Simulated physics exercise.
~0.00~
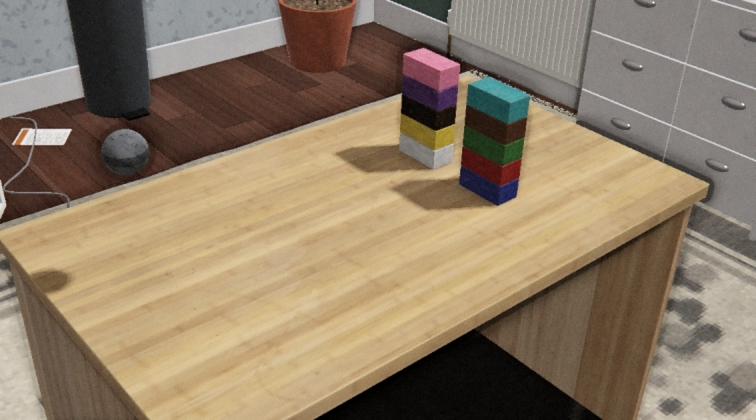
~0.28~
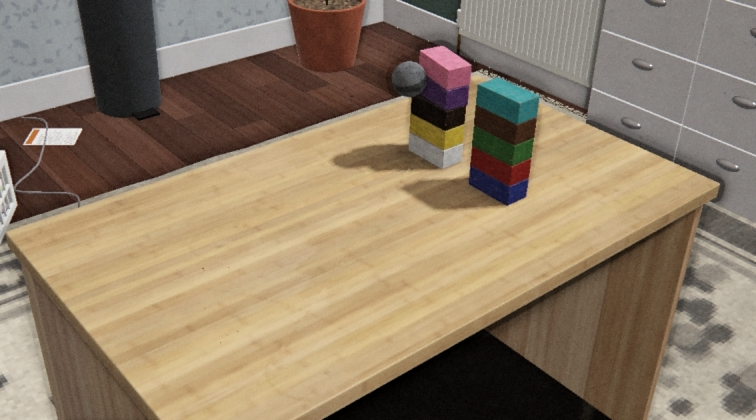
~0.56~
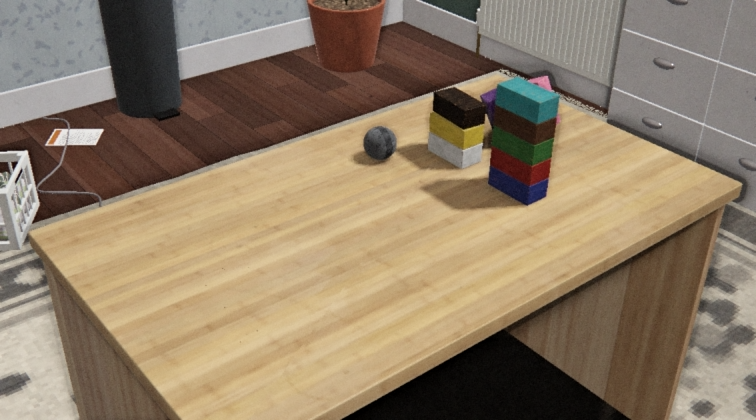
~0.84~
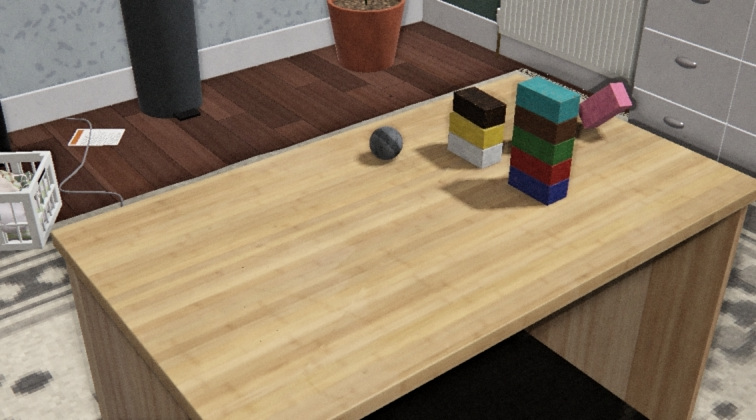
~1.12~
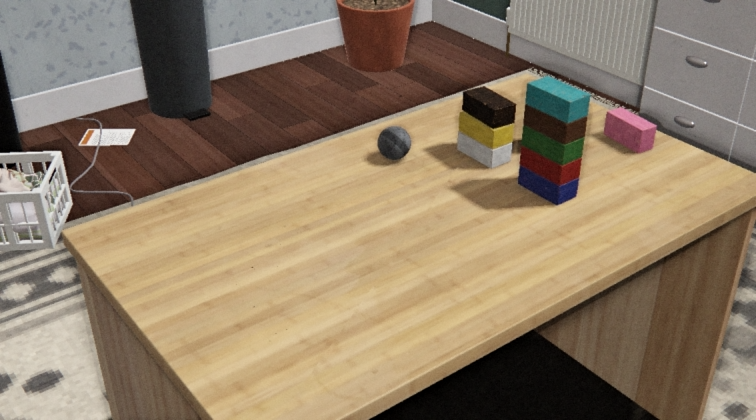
A grey ball knocks the pink and purple blocks off a stack on a table.
